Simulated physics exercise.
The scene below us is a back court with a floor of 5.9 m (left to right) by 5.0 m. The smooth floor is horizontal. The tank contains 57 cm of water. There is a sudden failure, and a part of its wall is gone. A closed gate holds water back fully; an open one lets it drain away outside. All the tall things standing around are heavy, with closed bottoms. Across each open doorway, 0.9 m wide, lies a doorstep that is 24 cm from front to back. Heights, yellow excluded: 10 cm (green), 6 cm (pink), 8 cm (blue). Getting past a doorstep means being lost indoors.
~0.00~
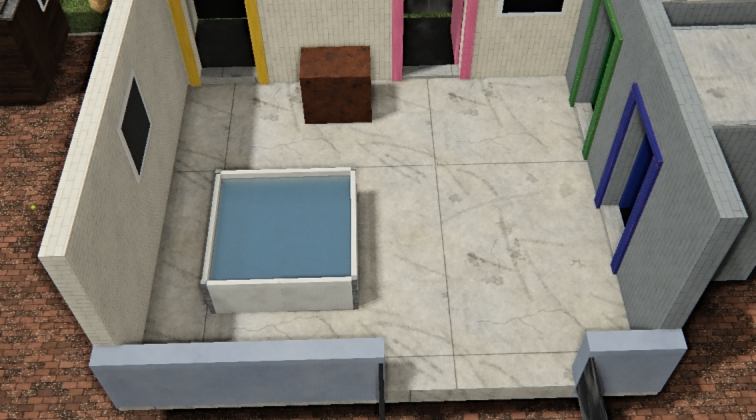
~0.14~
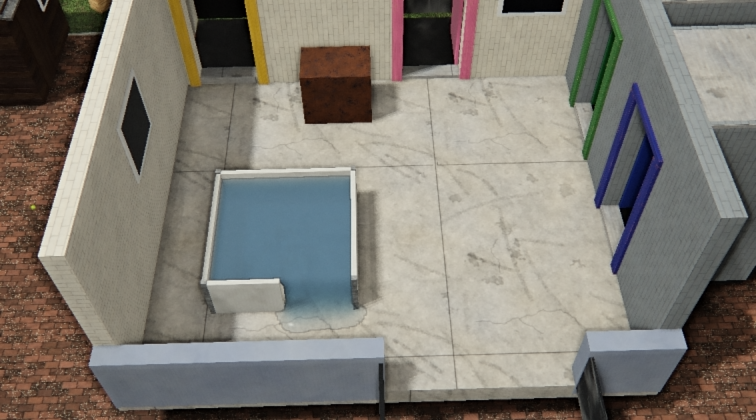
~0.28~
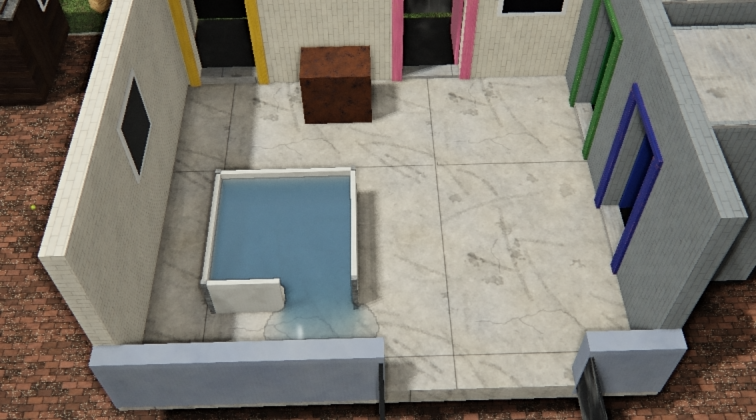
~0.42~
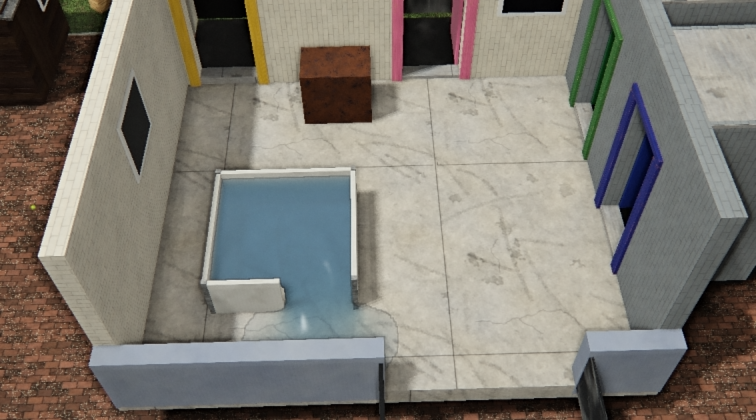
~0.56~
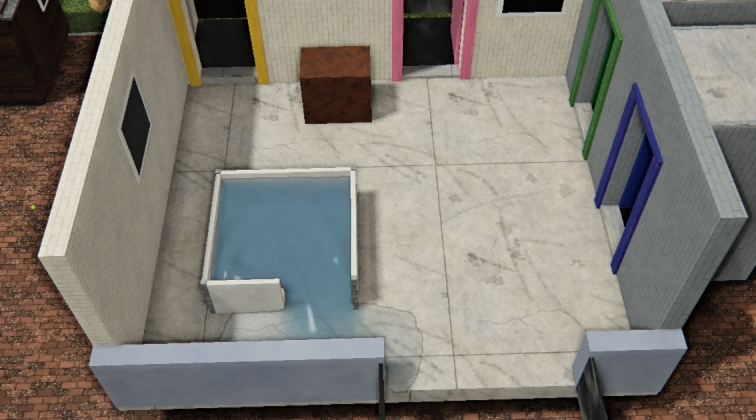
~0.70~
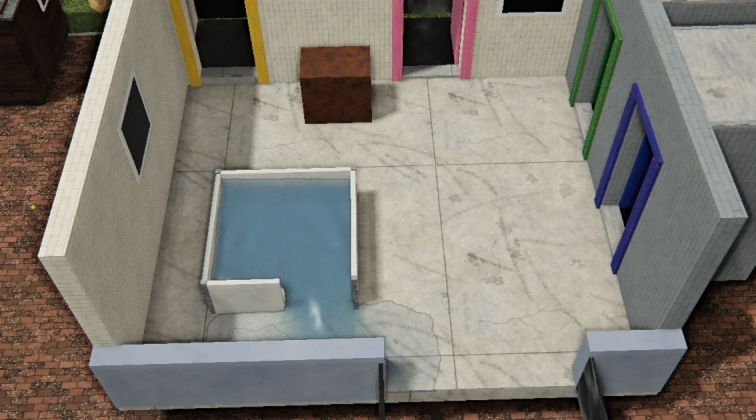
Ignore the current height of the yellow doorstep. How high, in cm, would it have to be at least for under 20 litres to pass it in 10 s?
At least about 9 cm.
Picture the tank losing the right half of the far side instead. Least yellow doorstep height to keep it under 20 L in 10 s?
The answer is some 13.5 cm.
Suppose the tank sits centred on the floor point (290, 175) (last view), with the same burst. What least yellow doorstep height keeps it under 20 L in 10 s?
I'd put it at close to 7.5 cm.
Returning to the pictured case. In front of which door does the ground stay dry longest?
Last comes the pink one.
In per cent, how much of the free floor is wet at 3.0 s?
Some 40 in a hundred.
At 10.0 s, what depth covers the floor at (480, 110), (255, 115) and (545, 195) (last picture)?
Respectively 5 cm, 7 cm and 2 cm.
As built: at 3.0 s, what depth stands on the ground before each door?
Centimetres: Yellow = 0, green = 0, pink = 0, blue = 9.
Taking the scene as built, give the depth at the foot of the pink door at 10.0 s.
It stands about 5.5 centimetres deep.
After 1.4 s water covers 15 % of the floor, deepest (42 cm) near (322, 373); it has not reached the yellow door.
After 3.0 s water covers 40 % of the floor, deepest (25 cm) near (322, 359); it has not reached the yellow door.
After 10.0 s water covers 85 % of the floor, deepest (8 cm) near (211, 90); 8 cm at the yellow door, 1 litre in over its 13 cm doorstep.
At the yellow door as built, the water arrived by 3.8 s and peaked near 12 cm at 5.8 s.
With a doorstep of 7 cm, 45 litres would have come in within the 10 s; with 10 cm, 10 litres. So under 20 litres takes about 9 cm.
